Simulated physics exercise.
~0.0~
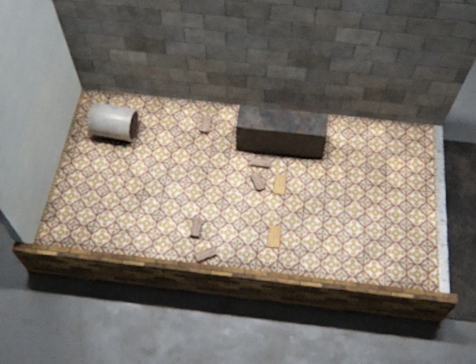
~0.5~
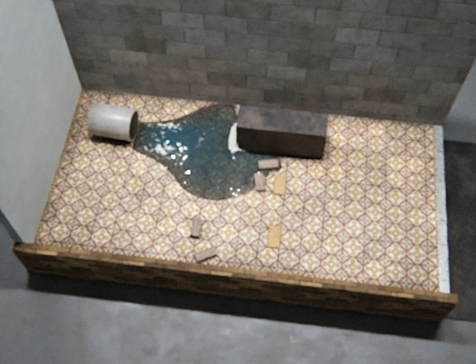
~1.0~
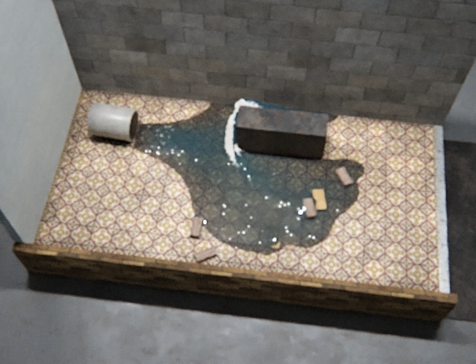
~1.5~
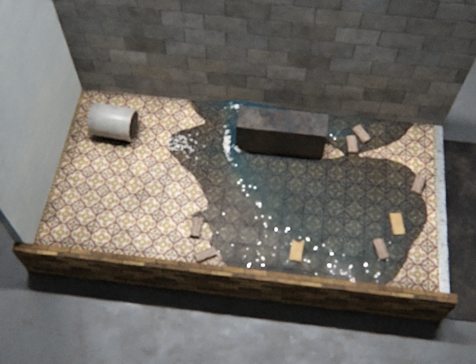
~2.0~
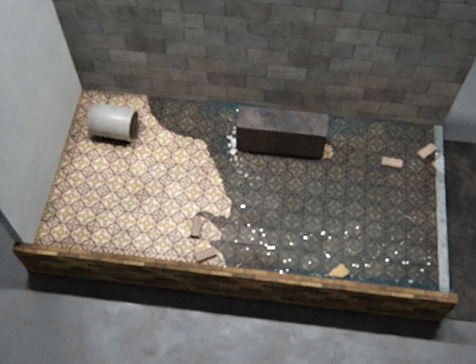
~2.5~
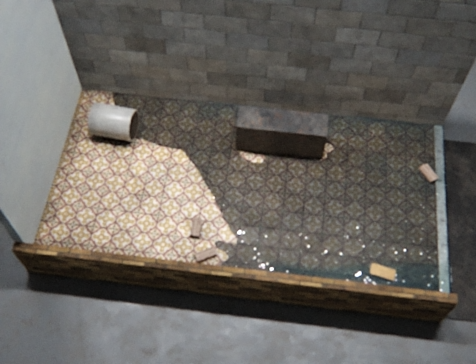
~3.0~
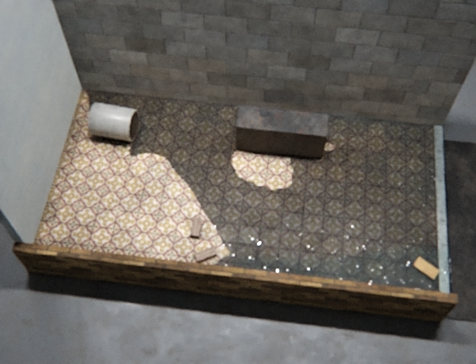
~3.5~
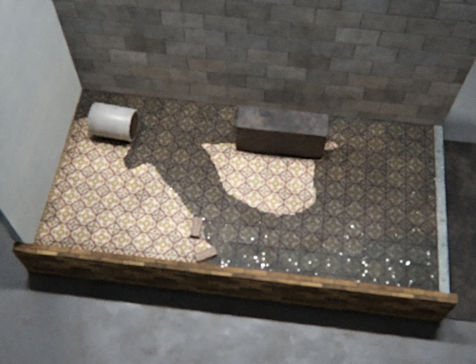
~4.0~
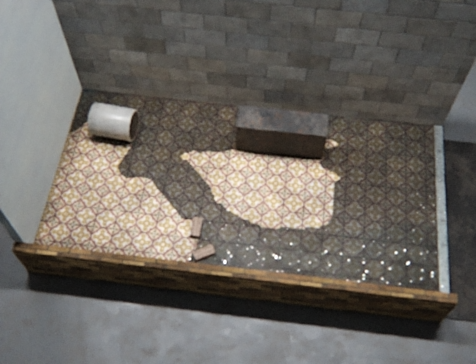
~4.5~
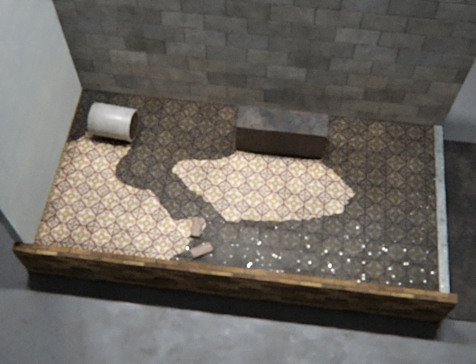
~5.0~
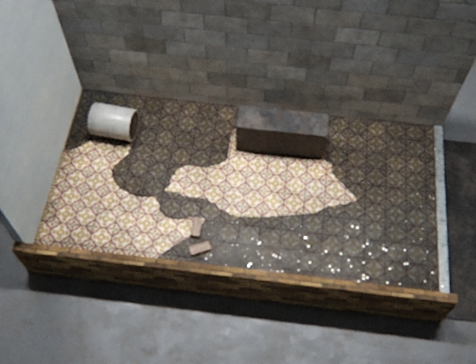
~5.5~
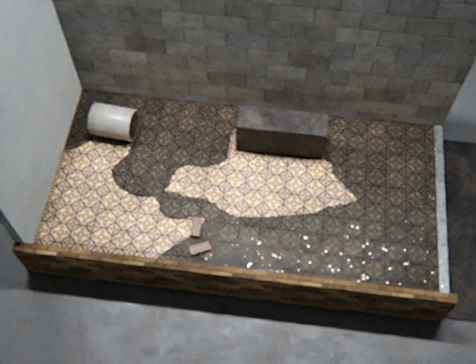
Water gushed from a pipe at the left of a patterned tiled floor, curled around a dark block and swept several small pieces off to the right, then dwindled, leaving a broad wet patch around dry islands and two pieces near the front edge.
